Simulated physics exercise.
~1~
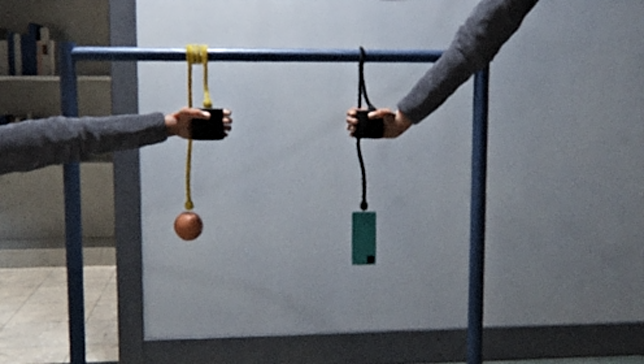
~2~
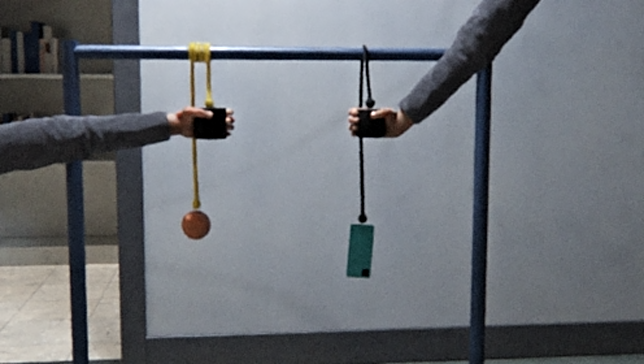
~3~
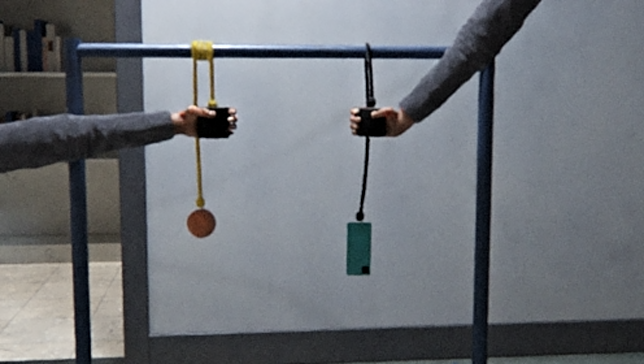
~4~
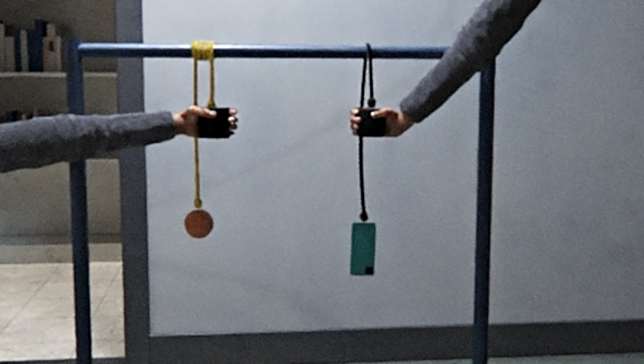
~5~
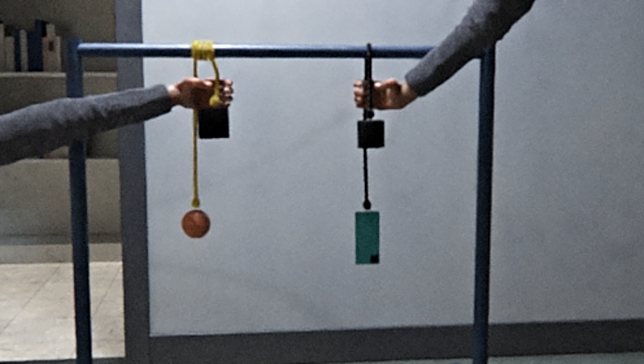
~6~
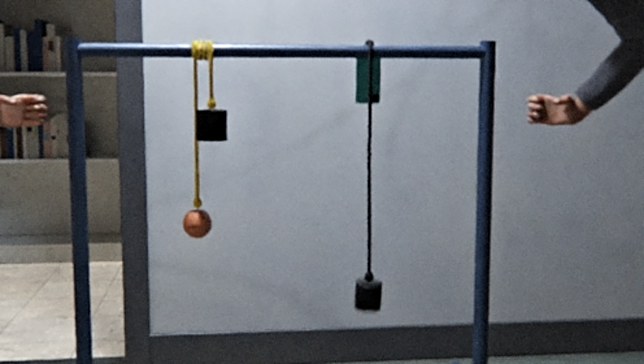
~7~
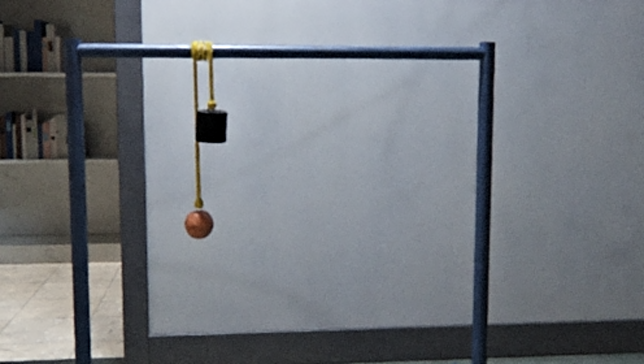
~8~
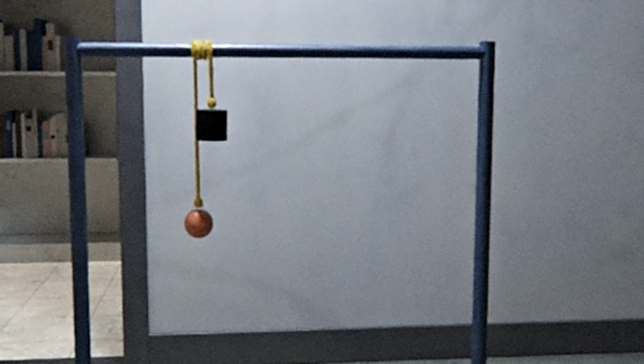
Two hands hold small black blocks on ropes draped over a blue rail, then let go and withdraw; the left block stays hanging with its orange ball, while the right one drops, pulling its green rectangular object up to the rail before both disappear from view.
